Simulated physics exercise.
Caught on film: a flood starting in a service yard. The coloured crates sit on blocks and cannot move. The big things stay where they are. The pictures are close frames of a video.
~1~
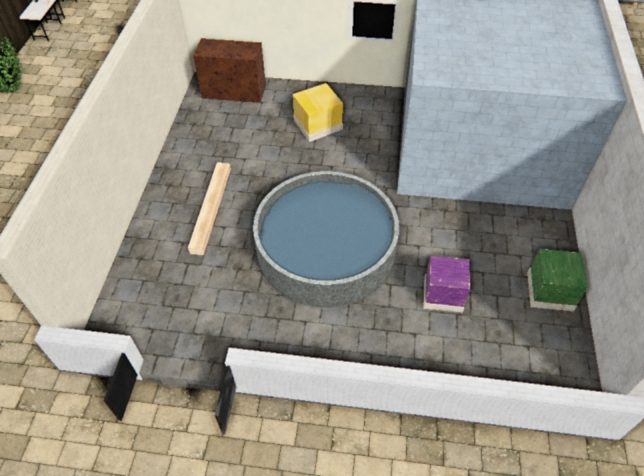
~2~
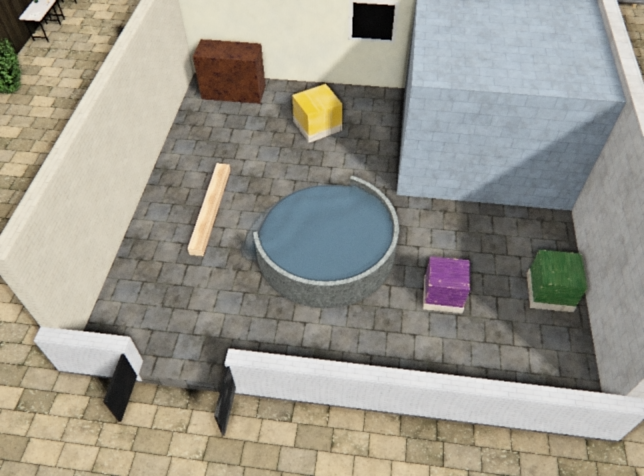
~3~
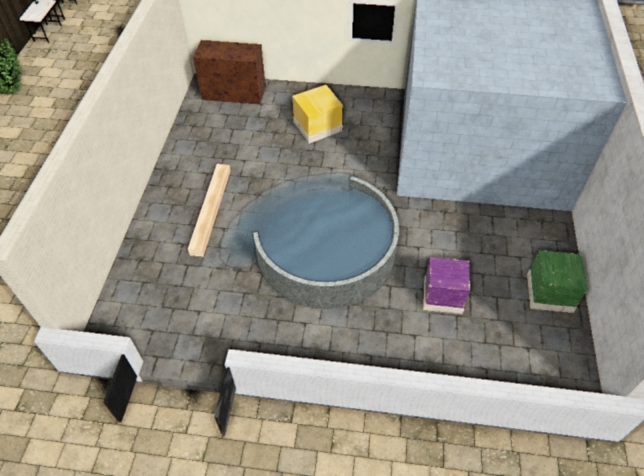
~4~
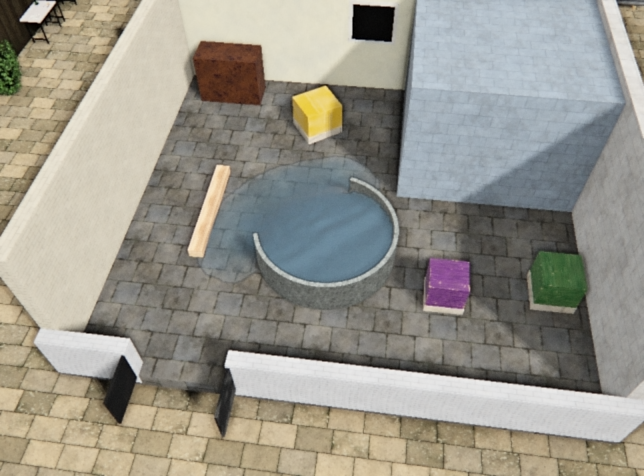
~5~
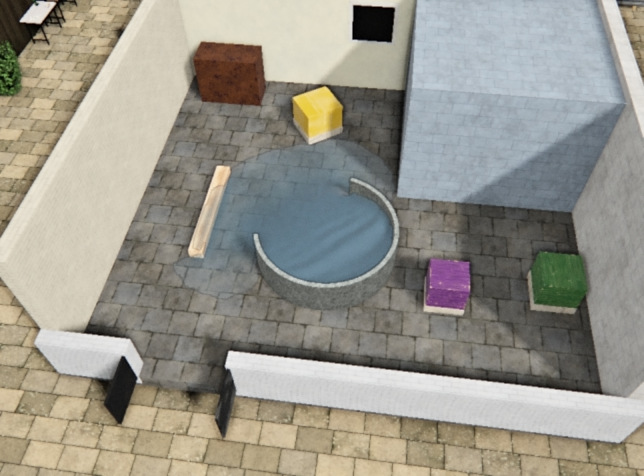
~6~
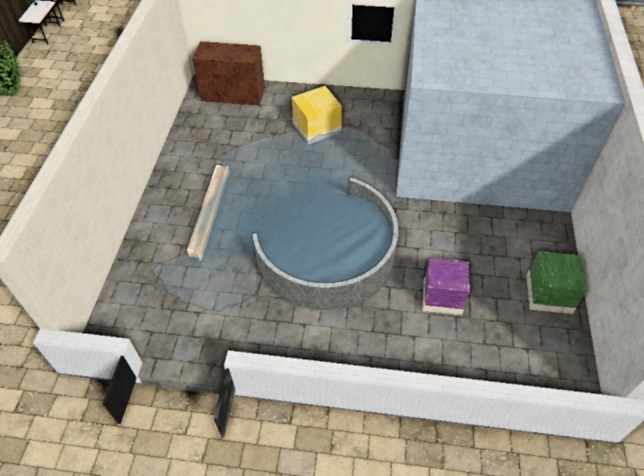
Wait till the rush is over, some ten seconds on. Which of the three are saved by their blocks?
One by one: The yellow crate is soaked; the green crate keeps dry; the purple crate keeps dry.
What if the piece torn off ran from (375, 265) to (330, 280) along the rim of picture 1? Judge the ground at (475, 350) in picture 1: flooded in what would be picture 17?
Verdict: Wet.
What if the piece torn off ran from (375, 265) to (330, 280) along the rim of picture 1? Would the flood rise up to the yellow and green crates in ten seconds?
Then: The yellow crate is safe; the green crate is wetted.
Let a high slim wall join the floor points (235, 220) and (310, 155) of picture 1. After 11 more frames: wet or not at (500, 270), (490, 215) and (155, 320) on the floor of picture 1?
In turn: Not flooded, dry, under water.
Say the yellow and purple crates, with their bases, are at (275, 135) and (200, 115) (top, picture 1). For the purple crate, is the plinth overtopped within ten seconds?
One by one: Purple crate is soaked.
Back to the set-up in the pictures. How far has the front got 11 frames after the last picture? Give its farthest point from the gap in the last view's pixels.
Roughly at (193, 77).
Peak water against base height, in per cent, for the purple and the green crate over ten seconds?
Roughly 60 per cent, then 50 per cent.
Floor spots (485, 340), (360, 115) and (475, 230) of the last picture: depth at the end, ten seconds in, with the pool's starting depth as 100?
In turn 2, 8 and 2 in a hundred.
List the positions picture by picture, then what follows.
The first picture shows still water in the pool at (326, 227).
In the second picture, water pours out on the pool's far side and has run to a hidden place.
In the third picture, water pours out on the pool's far side and has run to (232, 263).
In the fourth picture, the front is at (210, 270), out from the gap on the pool's far side.
In the fifth picture, water pours out on the pool's far side and has run to (190, 280).
In the sixth picture, the front is at (350, 129), out from the gap on the pool's far side.
A moment on, water covers 40 % of the floor; the yellow crate water round its plinth, the green crate not reached, the purple crate not reached.
Next, water covers 50 % of the floor; the yellow crate water round its plinth, the green crate not reached, the purple crate not reached.
Then, water covers 55 % of the floor; the yellow crate water round its plinth, the green crate not reached, the purple crate not reached.
Later, water covers 65 % of the floor; the yellow crate water round its plinth, the green crate not reached, the purple crate not reached.
In the end, water covers 90 % of the floor; the yellow crate was topped, the green crate stayed above the water, the purple crate stayed above the water.
